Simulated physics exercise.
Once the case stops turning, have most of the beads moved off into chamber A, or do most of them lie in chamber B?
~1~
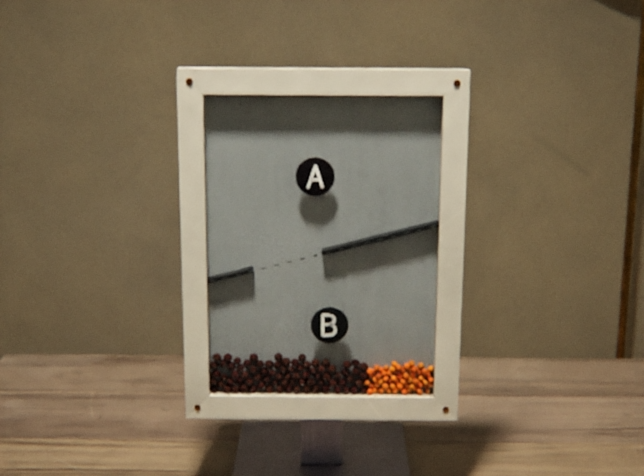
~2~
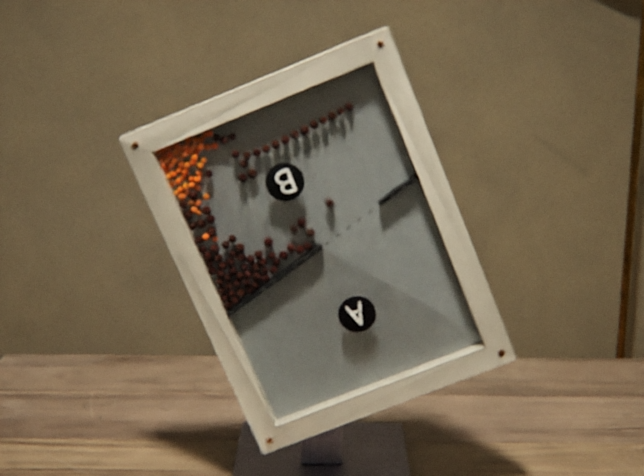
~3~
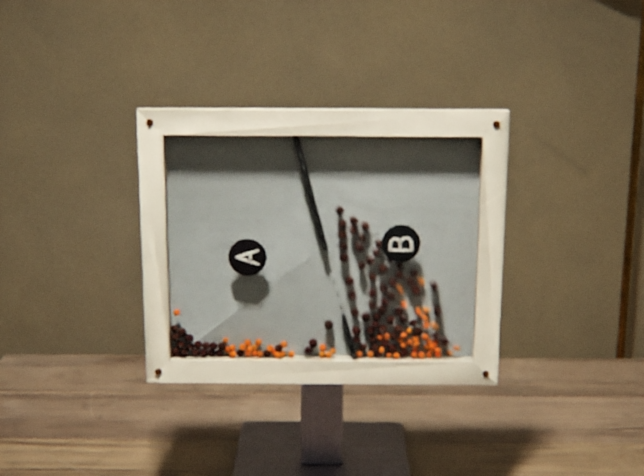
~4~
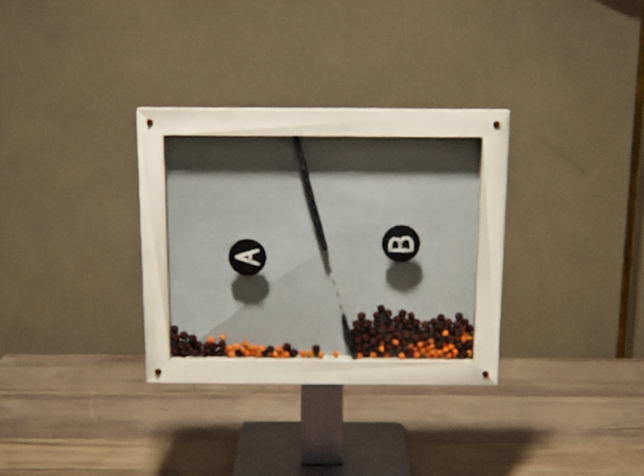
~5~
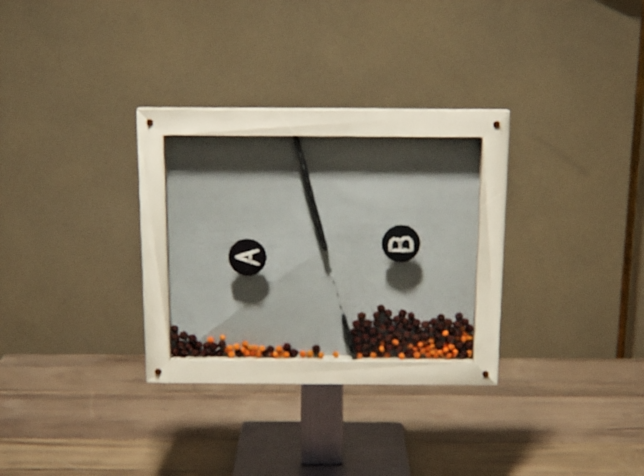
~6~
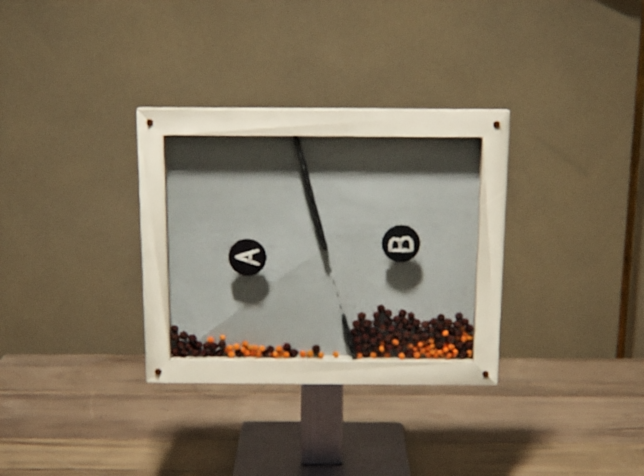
Most of the beads lie in chamber B, on the right, while a smaller share has ended up in chamber A.
A white-framed case of dark and orange beads turning clockwise past upside down onto its side, most settling in chamber B.
